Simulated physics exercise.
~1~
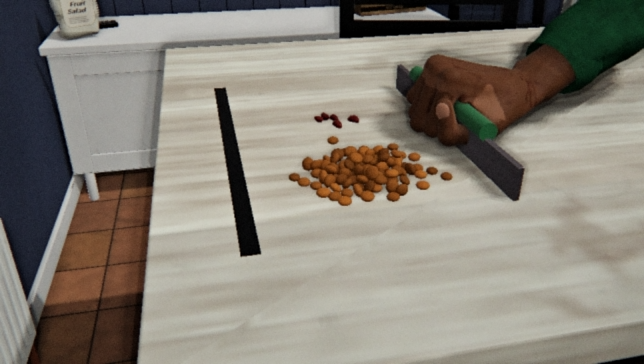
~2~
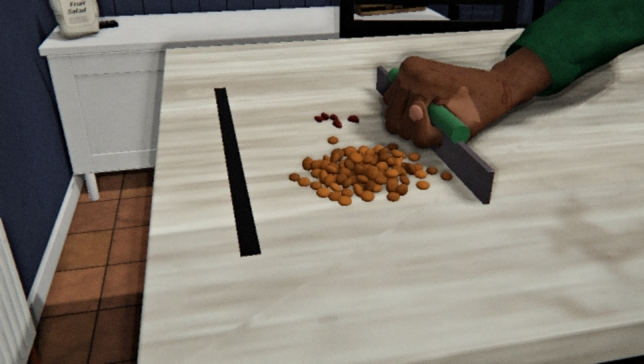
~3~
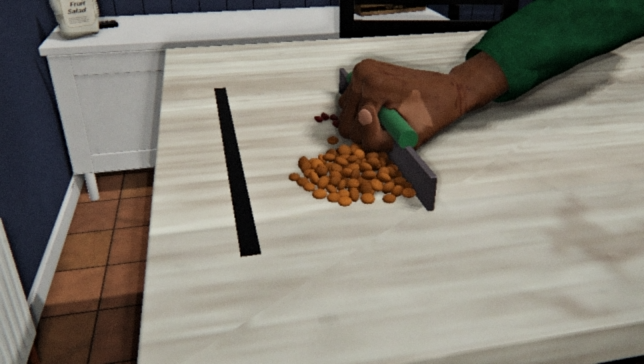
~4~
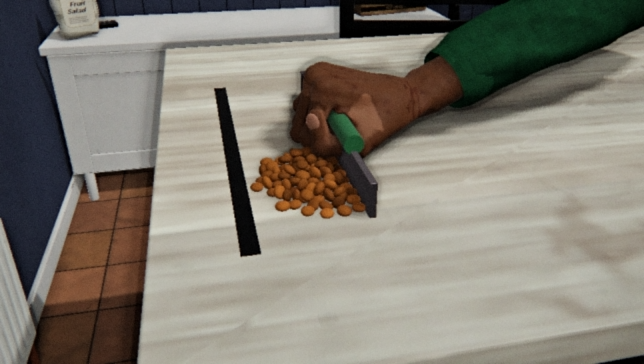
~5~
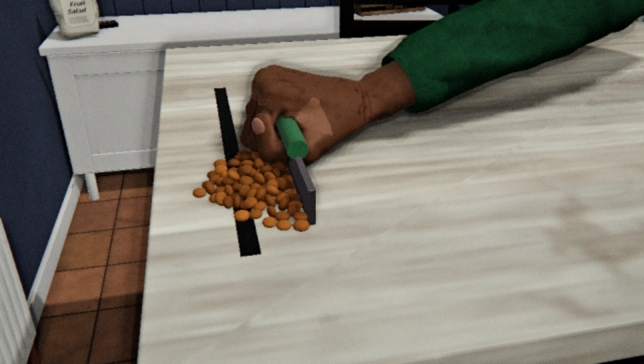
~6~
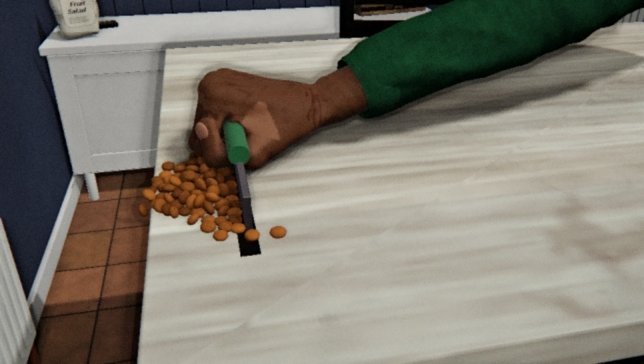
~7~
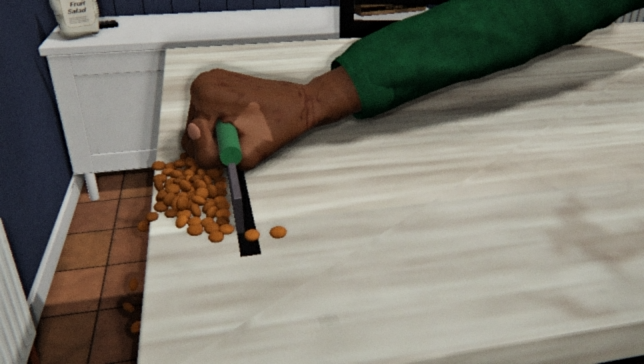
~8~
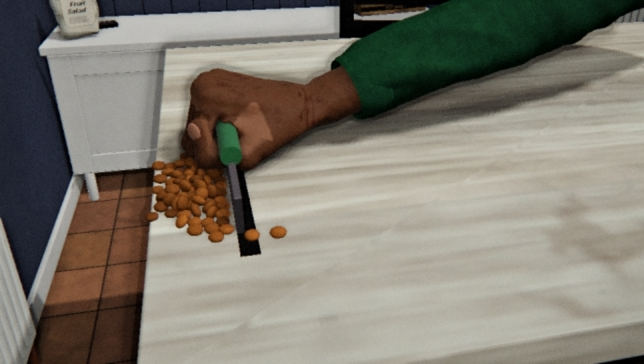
The clip opens on a pale table with a loose heap of small orange-brown pieces, a few dark red ones behind it, and a black strip of tape to the left. A hand in a green sleeve sweeps a scraper leftward, passing in front of the red pieces and hiding them. The blade gathers the orange heap and pushes it across the tape toward the table's left edge. The scraper stops at the tape as some orange pieces spill over the edge and drop toward the tiled floor. Most of the heap rests by the edge, with two strays near the tape's lower end and the red pieces still out of sight.
